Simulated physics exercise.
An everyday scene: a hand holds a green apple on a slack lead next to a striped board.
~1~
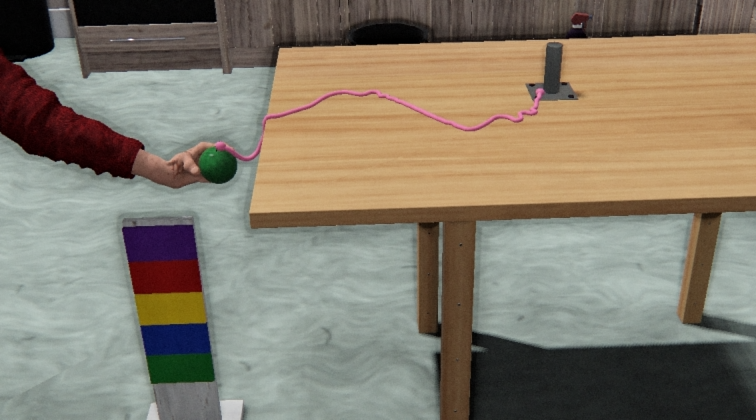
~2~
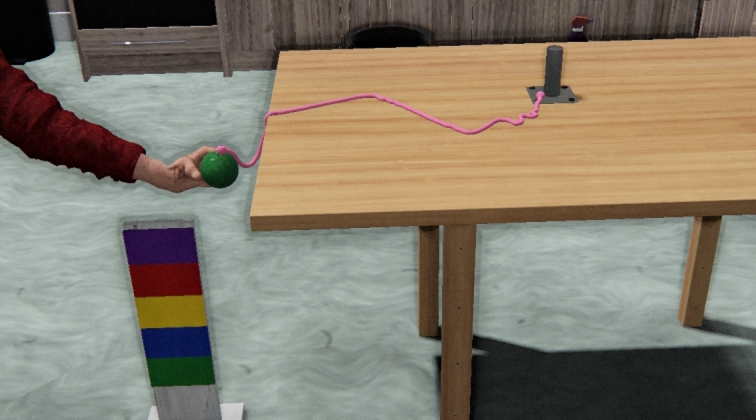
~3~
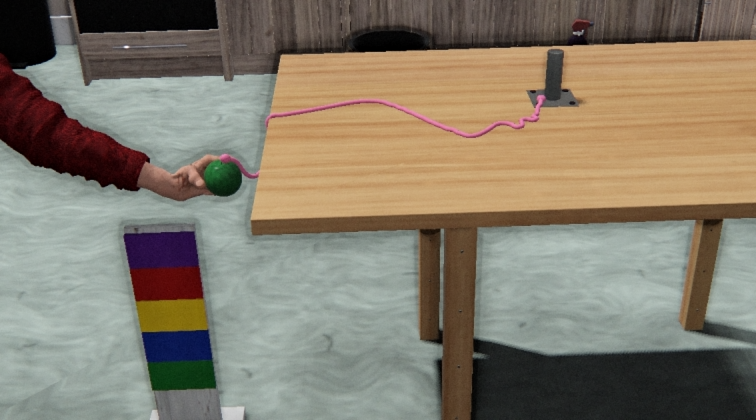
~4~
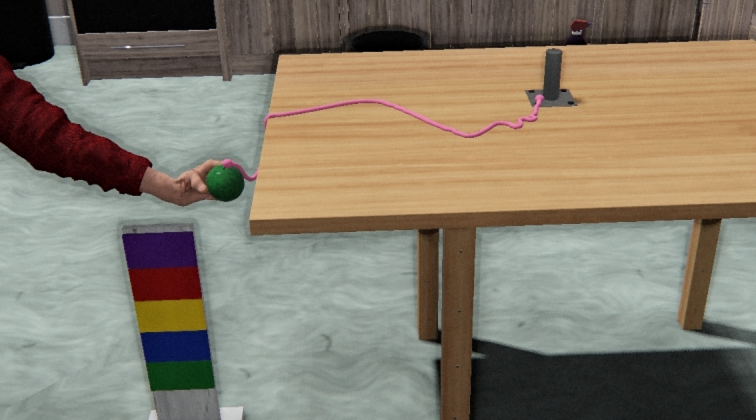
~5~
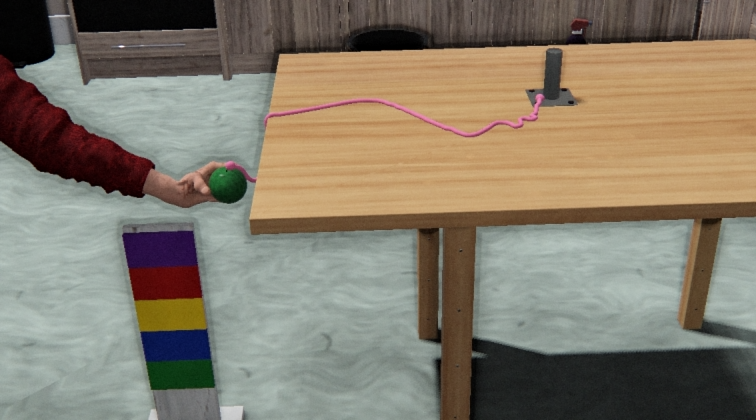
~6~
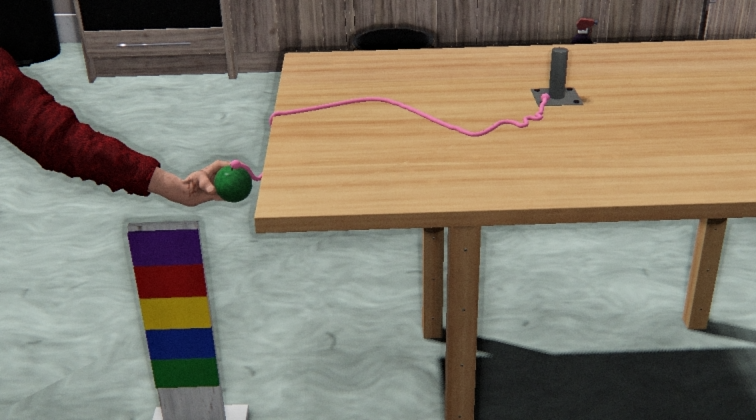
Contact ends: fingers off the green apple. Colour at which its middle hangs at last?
The blue one.
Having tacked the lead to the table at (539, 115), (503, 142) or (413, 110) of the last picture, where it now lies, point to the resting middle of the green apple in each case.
Going try by try, I'd put it close to (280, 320), then (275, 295), and finally (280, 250).
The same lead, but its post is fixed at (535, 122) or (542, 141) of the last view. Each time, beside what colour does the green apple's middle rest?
For the first try, green; for the second, green.
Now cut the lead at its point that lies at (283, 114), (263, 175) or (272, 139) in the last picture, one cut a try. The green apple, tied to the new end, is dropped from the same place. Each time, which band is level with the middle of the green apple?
First cut: Purple; second: Yellow; third: Red.
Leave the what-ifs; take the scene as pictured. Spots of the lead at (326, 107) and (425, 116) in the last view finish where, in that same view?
They go to (278, 187) and to (332, 121).
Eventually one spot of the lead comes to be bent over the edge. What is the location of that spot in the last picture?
Position: Approx. (379, 100).
Soon after, apple near (266, 323); level with blue.
After that, apple near (300, 326); level with blue.
And then, apple near (283, 336); level with blue.
In the end, apple near (290, 336); level with blue. At blue.
